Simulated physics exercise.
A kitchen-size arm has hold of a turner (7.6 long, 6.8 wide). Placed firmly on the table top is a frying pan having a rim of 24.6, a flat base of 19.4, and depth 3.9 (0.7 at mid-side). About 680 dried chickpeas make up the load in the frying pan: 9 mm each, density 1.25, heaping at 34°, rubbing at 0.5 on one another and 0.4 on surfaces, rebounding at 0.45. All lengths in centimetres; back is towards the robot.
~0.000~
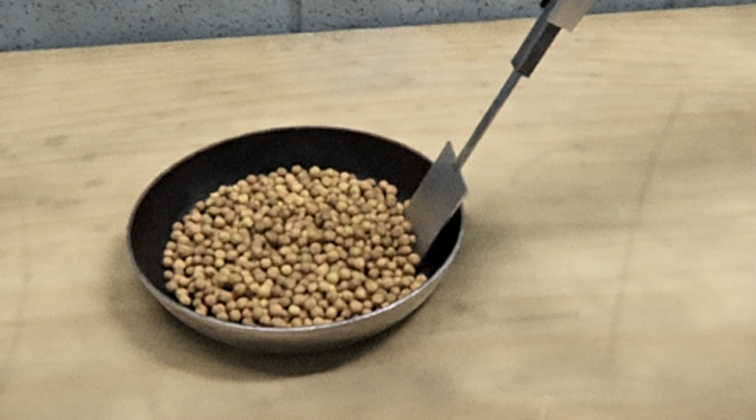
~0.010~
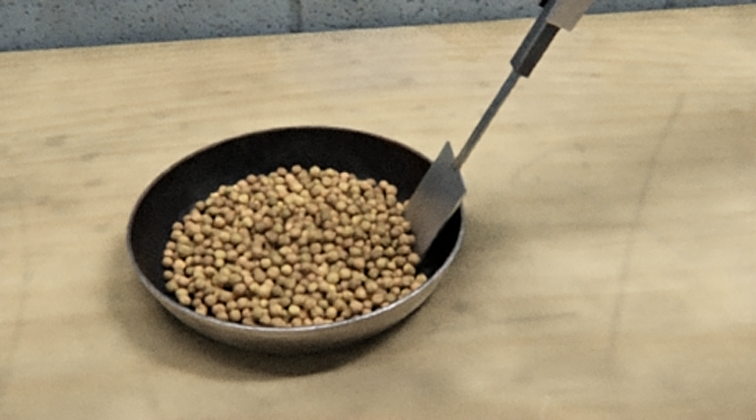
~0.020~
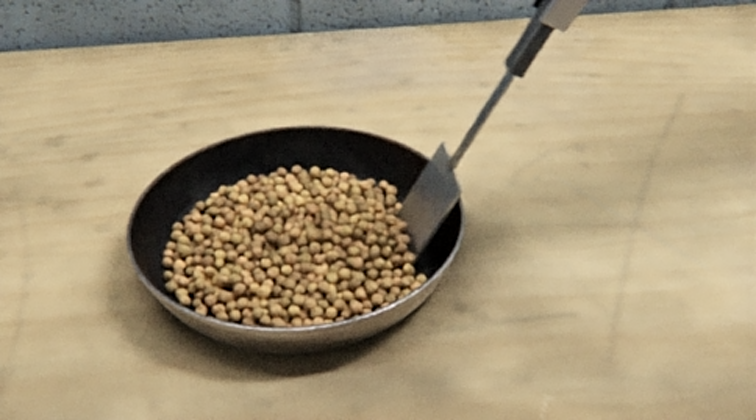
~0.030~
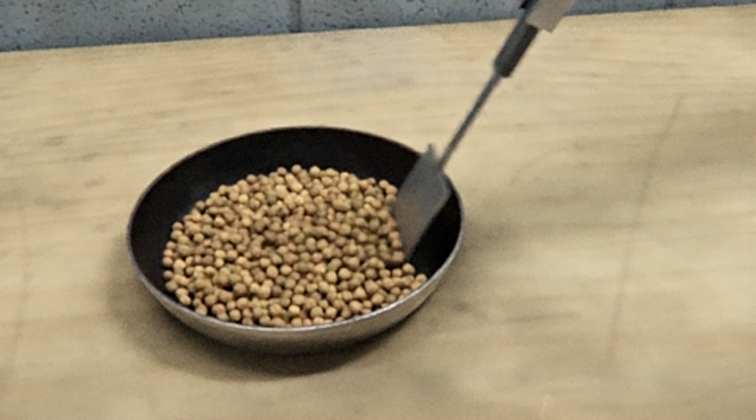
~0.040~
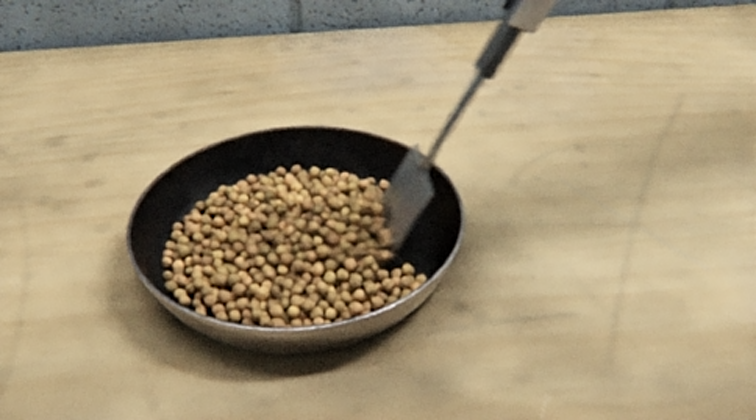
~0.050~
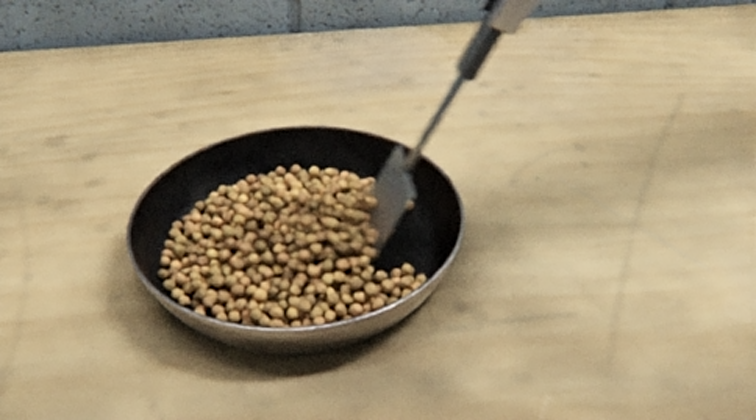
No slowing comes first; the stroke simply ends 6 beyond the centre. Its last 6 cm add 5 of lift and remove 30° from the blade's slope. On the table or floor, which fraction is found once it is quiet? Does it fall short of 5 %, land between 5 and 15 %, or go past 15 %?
It lands between 5 and 15 %.
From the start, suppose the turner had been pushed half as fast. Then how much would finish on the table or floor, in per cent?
Roughly 0 per cent, I'd say.
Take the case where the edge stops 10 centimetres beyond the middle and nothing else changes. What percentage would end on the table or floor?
In that case about 15 percent ends on the table or floor.
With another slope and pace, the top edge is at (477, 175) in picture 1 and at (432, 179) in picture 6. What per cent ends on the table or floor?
My guess would be close to 10 per cent.
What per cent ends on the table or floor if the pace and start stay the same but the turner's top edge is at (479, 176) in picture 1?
10 percent or thereabouts.
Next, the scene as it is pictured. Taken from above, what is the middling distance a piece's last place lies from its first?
Roughly 2 cm.
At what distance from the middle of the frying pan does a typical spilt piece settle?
I reckon close to 62 centimetres.
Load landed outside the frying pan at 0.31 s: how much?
Share at that moment: About 8 %.
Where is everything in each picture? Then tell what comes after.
The turner top edge at (458, 165), sloping 62°; upper third of the load around (305, 238), from x 170 to 420, top at y 170; 678 in the frying pan, in the first picture.
The turner top edge at (457, 165), sloping 62°; upper third of the load around (305, 238), from x 170 to 420, top at y 170, in the second picture.
The turner top edge at (452, 165), sloping 62°; upper third of the load around (307, 237), from x 170 to 420, top at y 170, in the third picture.
The turner top edge at (440, 166), sloping 62°; upper third of the load around (312, 237), from x 170 to 420, top at y 170, in the fourth picture.
The turner top edge at (424, 167), sloping 62°; upper third of the load around (311, 237), from x 165 to 420, top at y 170, in the fifth picture.
The turner top edge at (406, 169), sloping 62°; upper third of the load around (307, 235), from x 165 to 420, top at y 170; 678 in the frying pan, in the sixth picture.
After 0.07 s, sloping 62°, highest piece 6 above the table; 678 in the frying pan.
After 0.10 s, sloping 53°, highest piece 7 above the table; 678 in the frying pan.
After 0.31 s, sloping 32°, highest piece 7 above the table; 614 in the frying pan, 59 on the table or floor, 5 on the blade or in flight.
After 1.36 s, sloping 32°, highest piece 3 above the table; 614 in the frying pan, 64 on the table or floor.
In the end, 614 in the frying pan, 64 on the table or floor. That is 9 % on the table or floor.
